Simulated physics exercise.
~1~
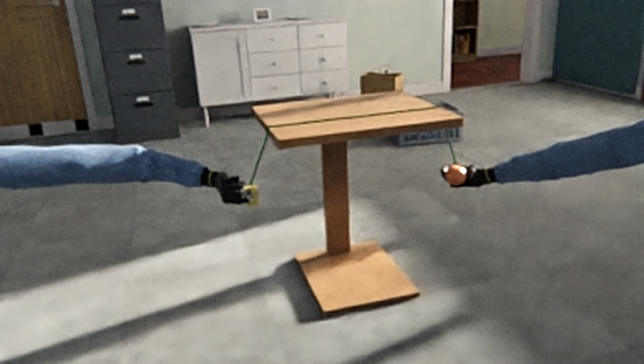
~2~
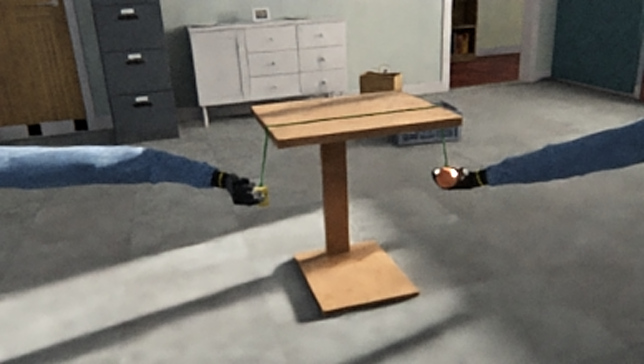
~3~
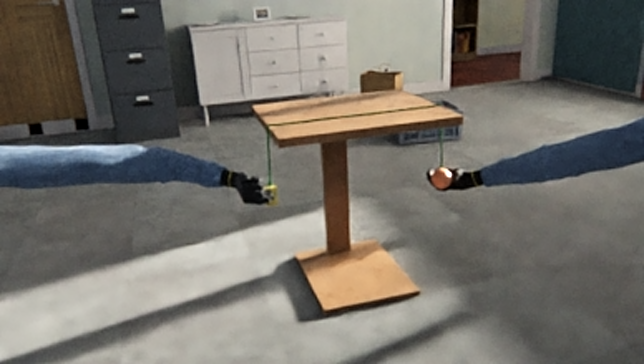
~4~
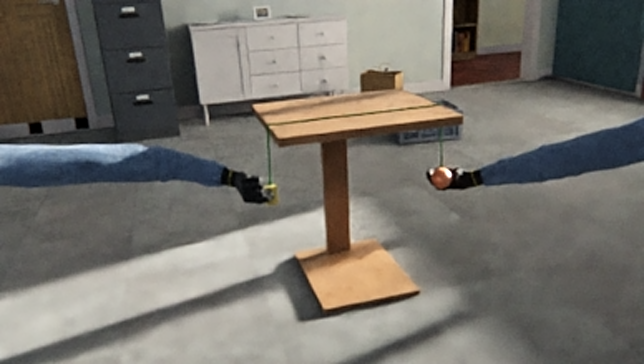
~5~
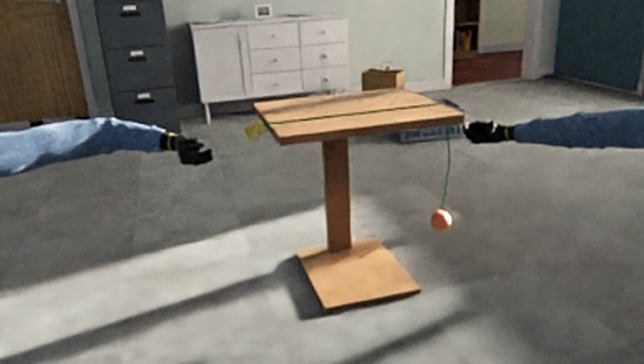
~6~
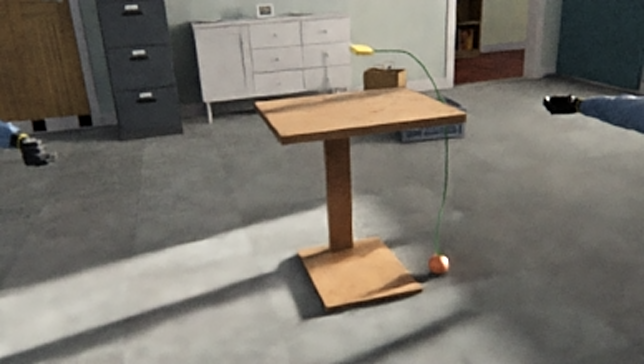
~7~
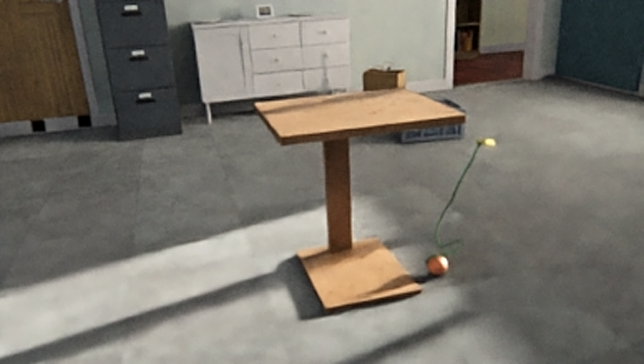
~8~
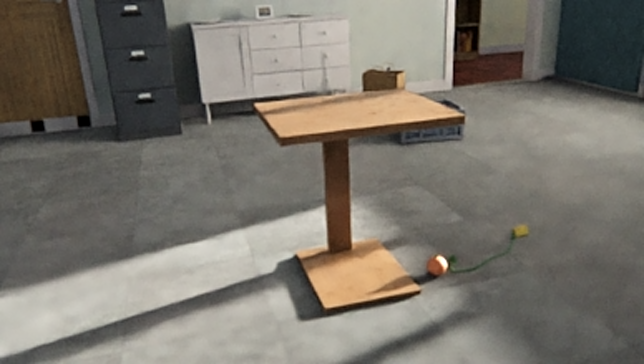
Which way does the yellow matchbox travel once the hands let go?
It travels to the right, going up over the tabletop and then down to the floor on the right side of the table.
Two blue-sleeved arms in dark gloves reach in from either side of a wooden side table in a grey-floored room with cabinets behind, seen from slightly above by a gently swaying camera. They hold a small yellow matchbox on the left and an orange on the right, joined by a green string lying over the tabletop. After a slight shift inward, the hands let go and draw back. The orange drops to the floor while the matchbox is pulled up and over the top. It then falls off the right side, and both end on the floor right of the table.
